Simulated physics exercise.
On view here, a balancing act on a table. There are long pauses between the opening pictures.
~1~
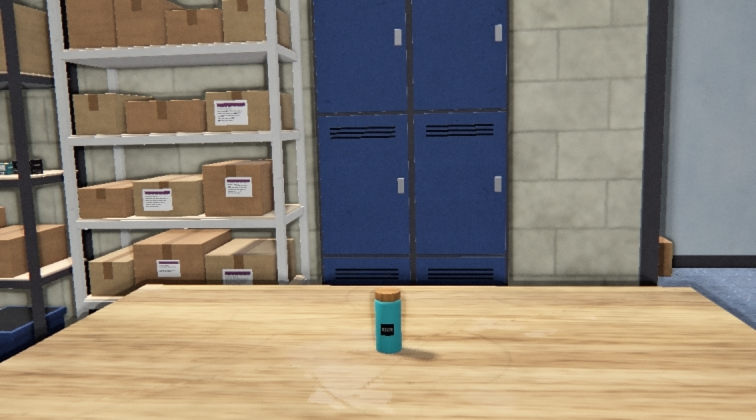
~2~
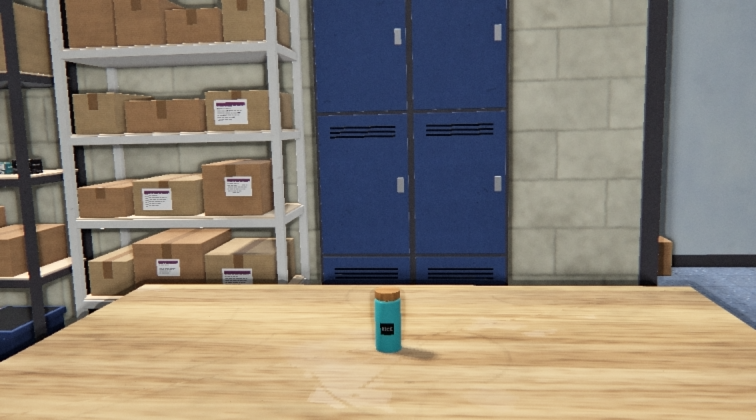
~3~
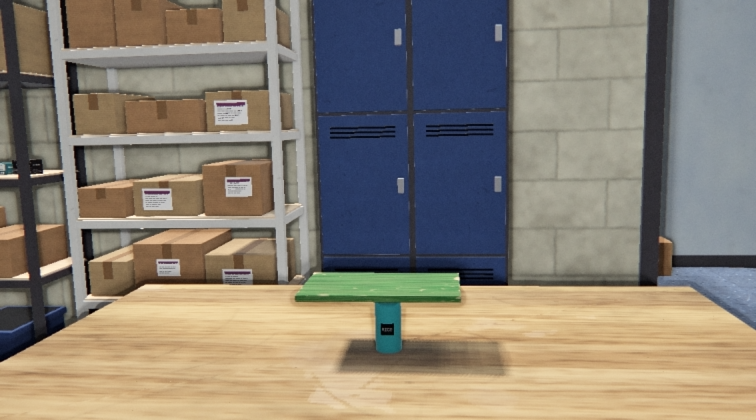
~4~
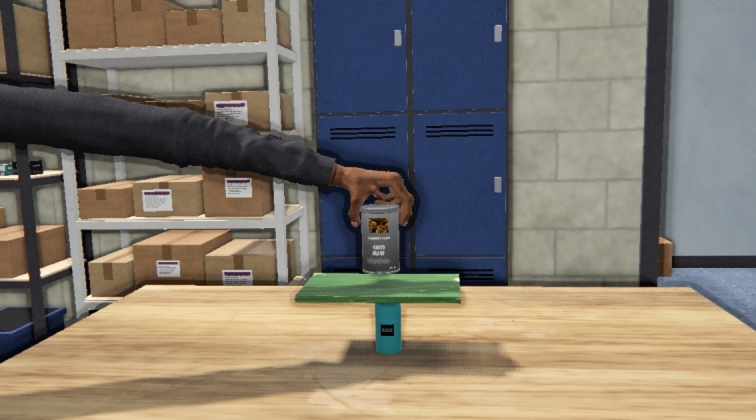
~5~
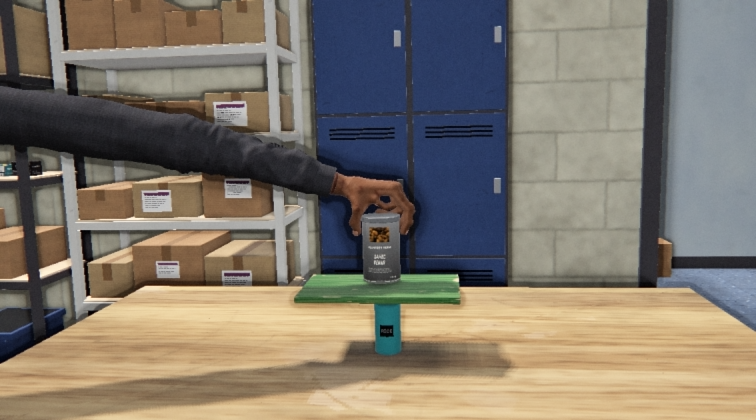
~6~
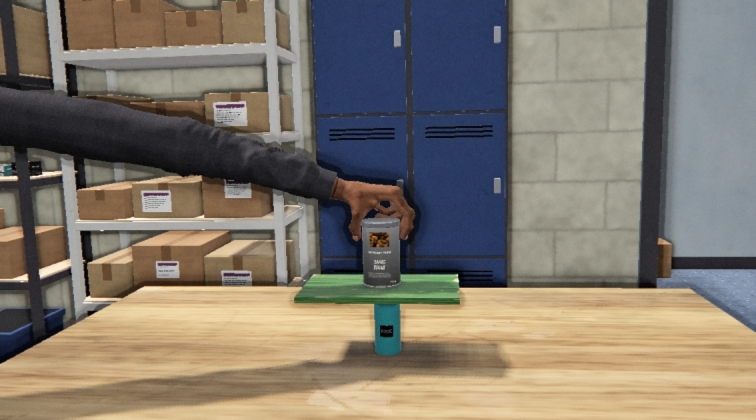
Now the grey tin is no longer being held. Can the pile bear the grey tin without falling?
Yes, stays put.
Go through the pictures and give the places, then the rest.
In the first frame, the last thing is not in view yet.
In the second frame, the last thing is not in view yet.
In the third frame, the last thing is not in view yet; green board (381, 286).
In the fourth frame, on its way; grey tin (381, 238); green board (381, 287).
In the fifth frame, on its way; grey tin (381, 248); green board (381, 288).
In the sixth frame, set down, still held; grey tin (381, 252); green board (381, 288).
Then, 0.20 s later than the last frame, all is still.
Then, 0.40 s later than the last frame, grey tin resting near (381, 253).
When it is over, all 3 as before. End places, in pixels of the last picture, grey tin near (381, 253). The stack stays up.
